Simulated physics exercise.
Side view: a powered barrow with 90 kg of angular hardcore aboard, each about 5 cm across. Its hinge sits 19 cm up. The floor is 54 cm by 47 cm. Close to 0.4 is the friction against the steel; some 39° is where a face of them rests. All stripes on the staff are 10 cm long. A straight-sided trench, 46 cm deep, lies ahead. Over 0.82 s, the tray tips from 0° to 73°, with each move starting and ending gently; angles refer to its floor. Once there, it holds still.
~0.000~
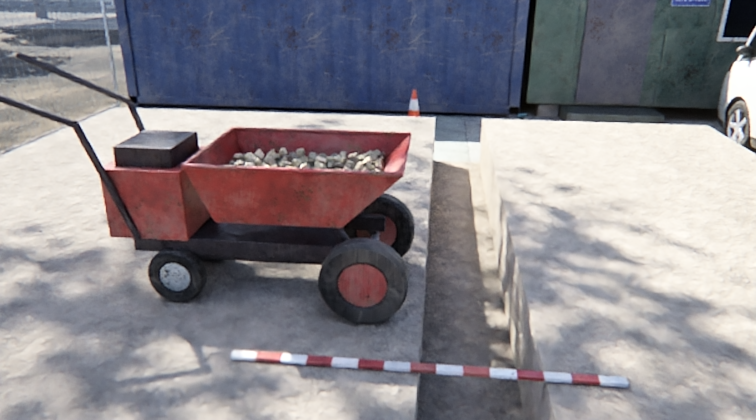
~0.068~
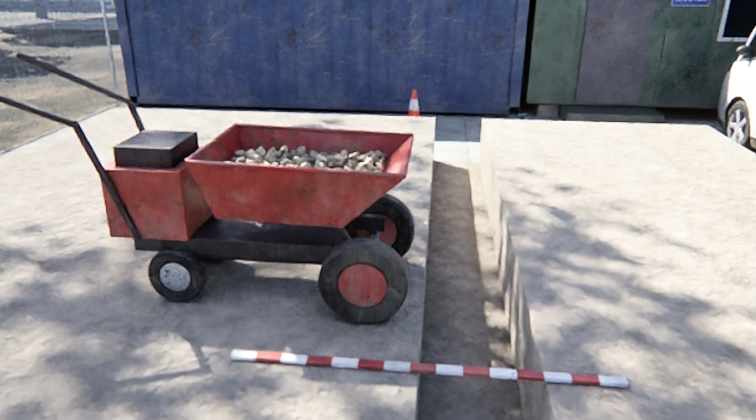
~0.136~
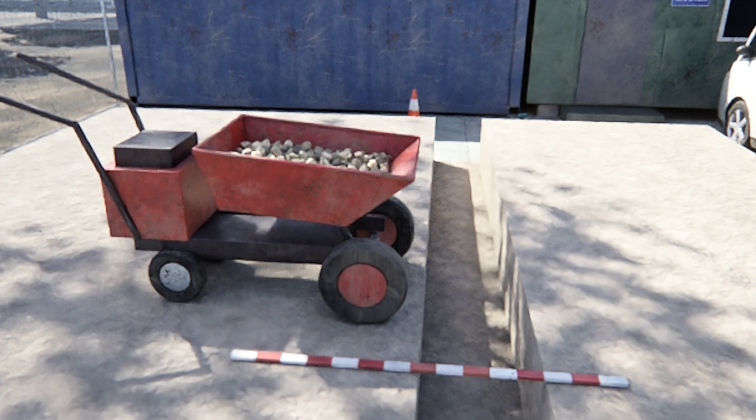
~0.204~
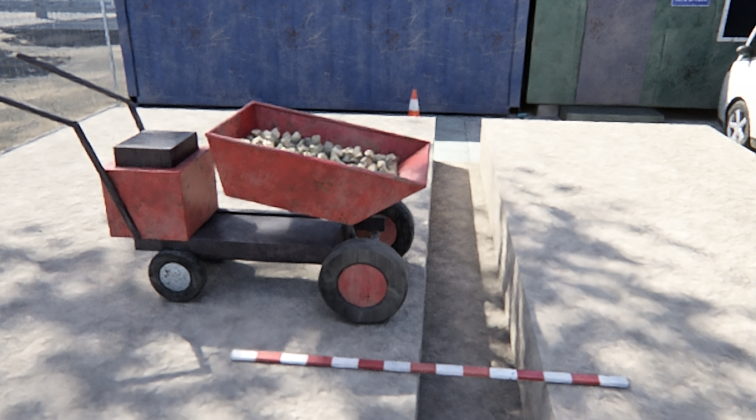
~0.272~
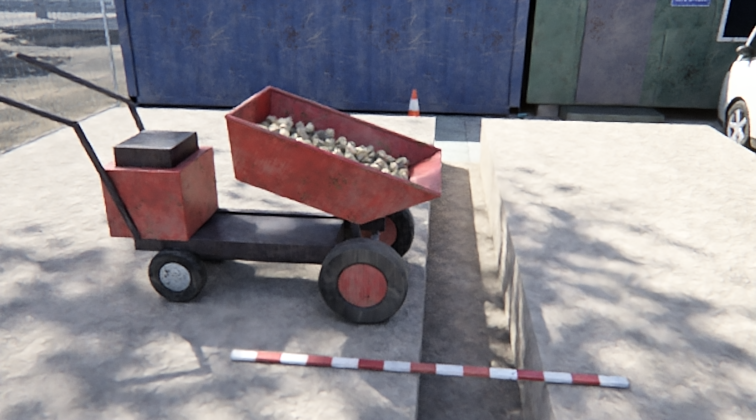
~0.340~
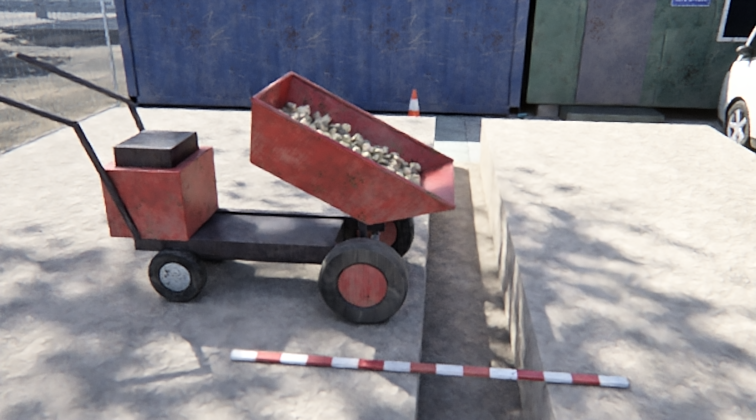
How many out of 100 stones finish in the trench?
About 57 of them.
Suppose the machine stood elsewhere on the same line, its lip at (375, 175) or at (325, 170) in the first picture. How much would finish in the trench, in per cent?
Result: Close to 85 then close to 100 per cent.
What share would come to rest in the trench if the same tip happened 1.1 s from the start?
Probably about 65 in a hundred.
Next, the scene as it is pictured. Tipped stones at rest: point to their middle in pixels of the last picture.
Around (515, 359).
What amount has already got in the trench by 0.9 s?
Something like 25 in a hundred.
After 0.6 s the floor is at 62°; 100 % in the tray; the foremost stones are at (465, 233).
After 0.9 s the floor is at 73°; 67 % in the tray, 23 % in the trench, 10 % past the trench; the foremost stones are at (552, 292).
After 1.3 s the floor is at 73°; 12 % in the tray, 43 % in the trench, 45 % past the trench; the foremost stones are at (685, 312).
After 3.2 s the floor is at 73°; 0 % in the tray, 57 % in the trench, 43 % past the trench; the foremost stones are past the picture's edge.
